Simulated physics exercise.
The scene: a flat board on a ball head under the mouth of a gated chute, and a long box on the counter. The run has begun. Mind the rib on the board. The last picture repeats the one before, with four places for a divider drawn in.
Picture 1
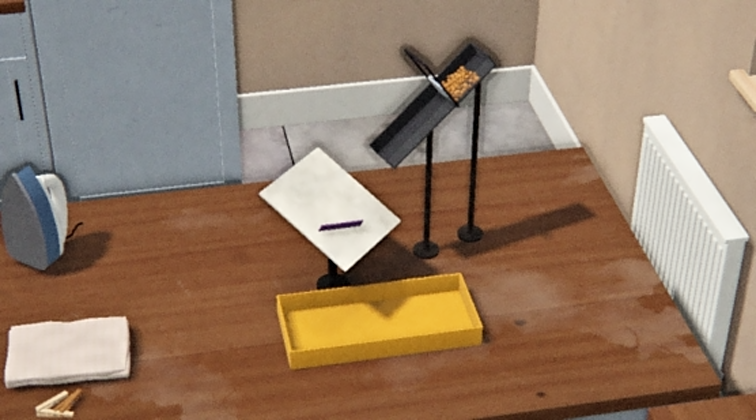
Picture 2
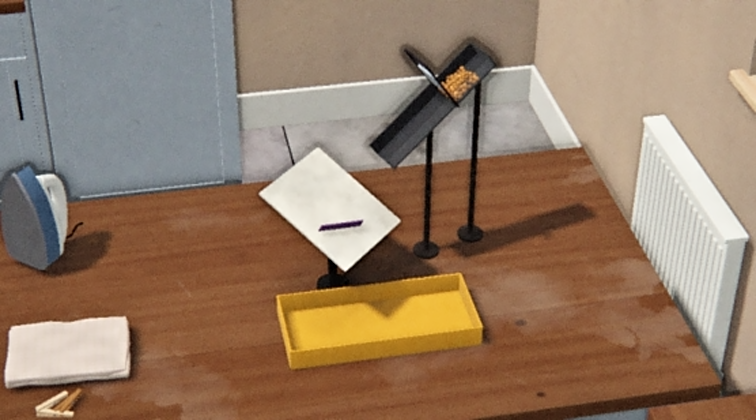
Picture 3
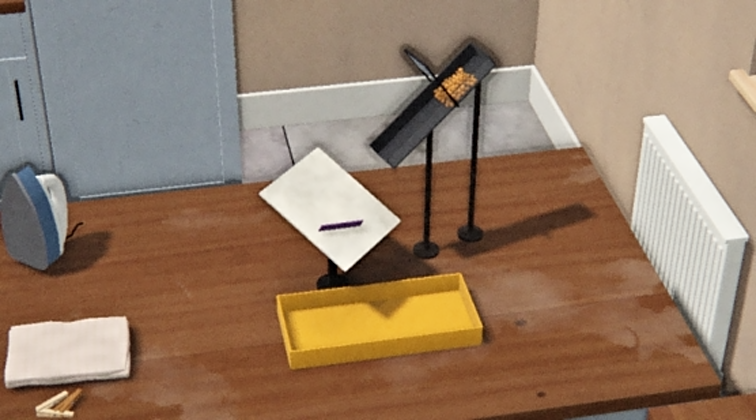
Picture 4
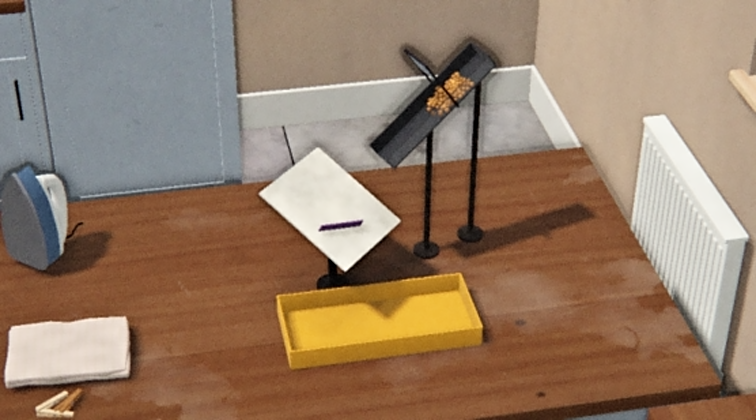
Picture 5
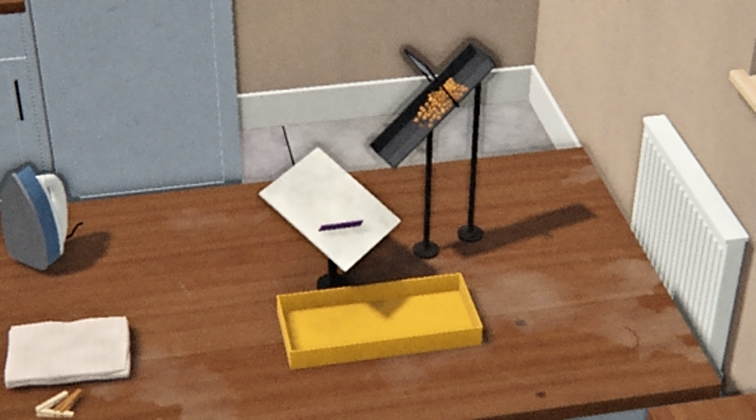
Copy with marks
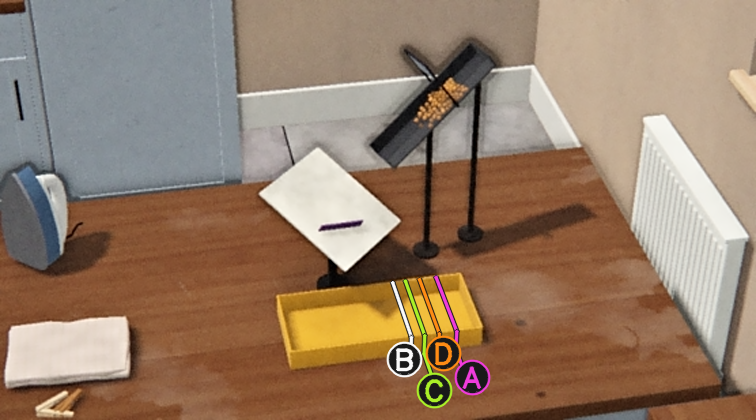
Roasted chickpeas slide slowly down a dark raised chute above a tilted white board.
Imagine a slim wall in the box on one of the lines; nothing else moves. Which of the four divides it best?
Use line C.
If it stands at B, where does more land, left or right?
Right.
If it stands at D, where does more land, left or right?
More lands on the left.
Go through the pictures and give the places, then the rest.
Load behind the gate near (455, 84), roasted chickpeas; lip of the chute near (386, 162), sloping gently, in the first frame.
Middle of the board near (332, 207), tilted gently; middle of its low edge near (374, 245); of its high edge near (290, 169), in the second frame.
Front corners of the box near (291, 352) and (482, 327), empty; front of the load near (444, 101), in the third frame.
Middle of the load near (445, 95); its front near (434, 113), close to a quarter of the way to the lip; rib from (322, 226) to (364, 220), in the fourth frame.
Middle of the load near (443, 103); its front near (421, 126), close to half of the way to the lip, in the fifth frame.
On the marked copy, line A crosses the front rim at (456, 330); line B crosses the front rim at (411, 336); line C crosses the front rim at (424, 334); line D crosses the front rim at (439, 332).
If A is chosen, of what is caught, all but a few on the left of the divider, only a few on the right.
If B is chosen, of what is caught, a small share on the left of the divider, the bulk on the right.
If C is chosen, of what is caught, close to half on the left of the divider, close to half on the right.
If D is chosen, of what is caught, the bulk on the left of the divider, a small share on the right.
